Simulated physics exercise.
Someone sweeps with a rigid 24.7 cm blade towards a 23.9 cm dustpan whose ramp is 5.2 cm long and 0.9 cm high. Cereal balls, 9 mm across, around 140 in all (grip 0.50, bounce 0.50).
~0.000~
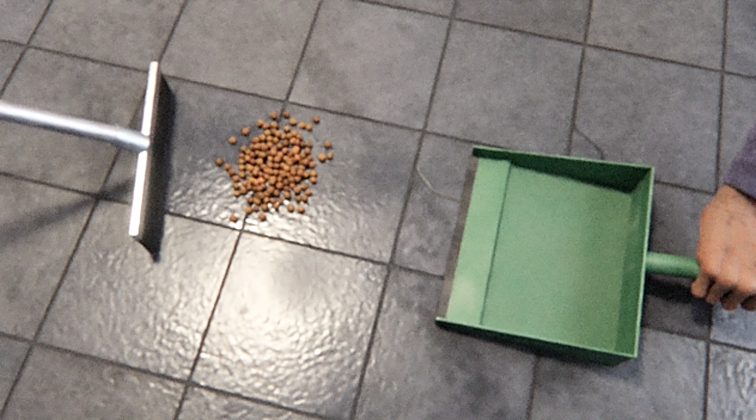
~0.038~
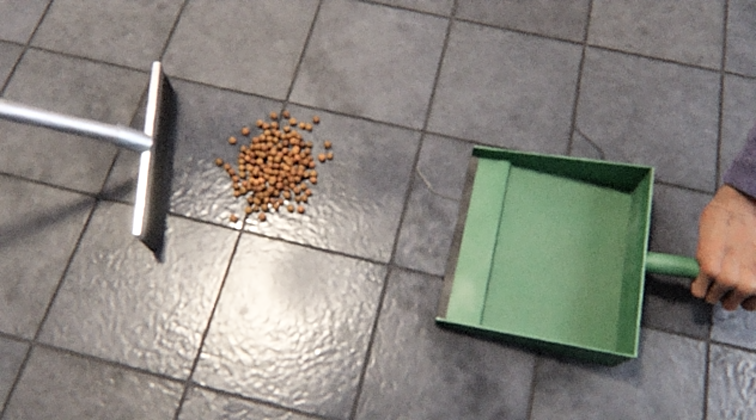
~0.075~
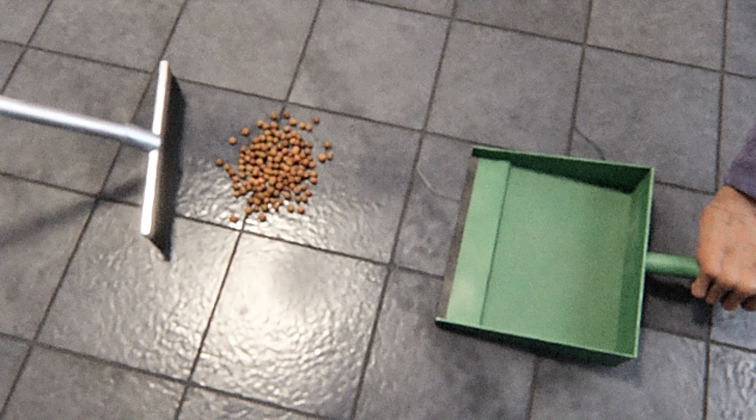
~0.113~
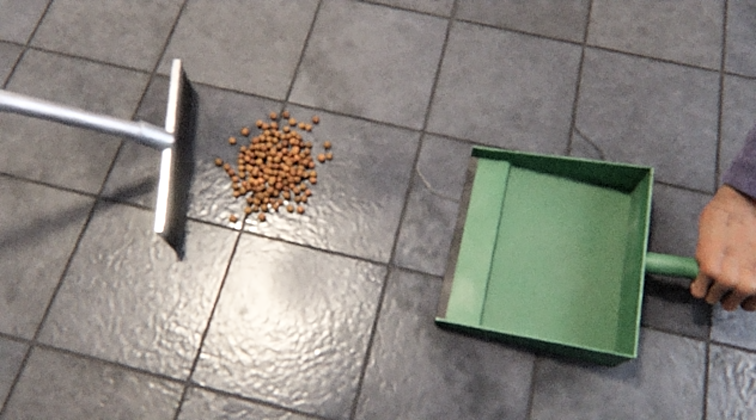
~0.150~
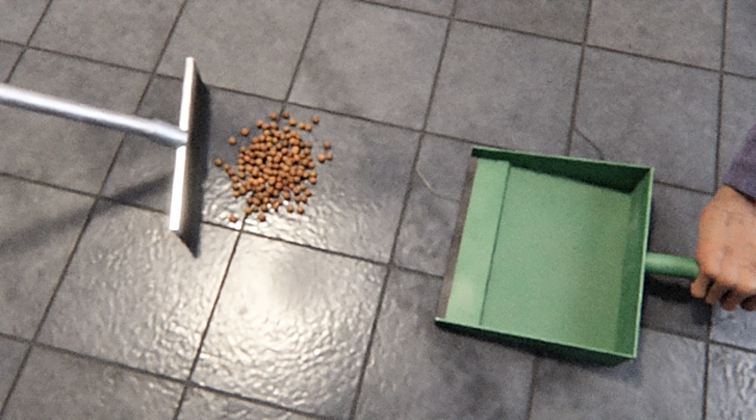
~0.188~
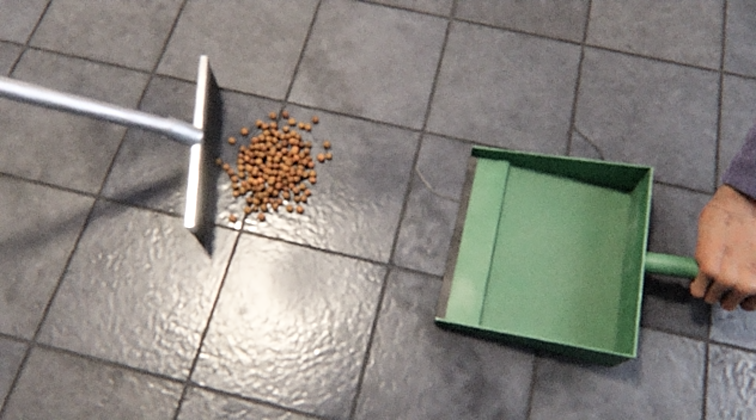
On a dark tiled floor, a straight-edged sweeping blade on a metal handle slid right, up close to a still pile of small brown balls, while a hand held a green dustpan in place.
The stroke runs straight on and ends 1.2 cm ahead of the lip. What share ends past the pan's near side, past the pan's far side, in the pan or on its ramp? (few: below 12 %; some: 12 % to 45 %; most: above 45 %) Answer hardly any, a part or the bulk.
Near side hardly any, far side the bulk, pan a part.
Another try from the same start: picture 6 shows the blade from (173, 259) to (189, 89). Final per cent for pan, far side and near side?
Pan 0, far 0, near 0.
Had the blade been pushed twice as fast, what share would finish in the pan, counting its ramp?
In that case some 30 per cent.
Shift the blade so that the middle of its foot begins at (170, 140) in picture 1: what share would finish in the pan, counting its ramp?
About 10 per cent.
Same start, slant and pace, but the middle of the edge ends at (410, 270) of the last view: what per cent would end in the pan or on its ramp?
Some 5 per cent.
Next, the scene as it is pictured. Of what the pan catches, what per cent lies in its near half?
Some 0 per cent.
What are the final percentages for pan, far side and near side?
Near side 0, far side 55, pan 15.
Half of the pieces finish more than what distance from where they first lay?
Roughly 28 cm.
After 0.51 s, middle of the blade 20 cm from the lip; 0 % over the lip, far side 20 %, near side 0 %.
After 0.72 s, middle of the blade 10 cm from the lip; 0 % over the lip, far side 40 %, near side 0 %.
Then, at 1.05 s, middle of the blade 5 cm from the lip; 15 % over the lip, far side 55 %, near side 0 %.
At rest (1.5 s), near side 0 %, far side 55 %, pan 15 %, in front of the lip or behind the blade 25 %.
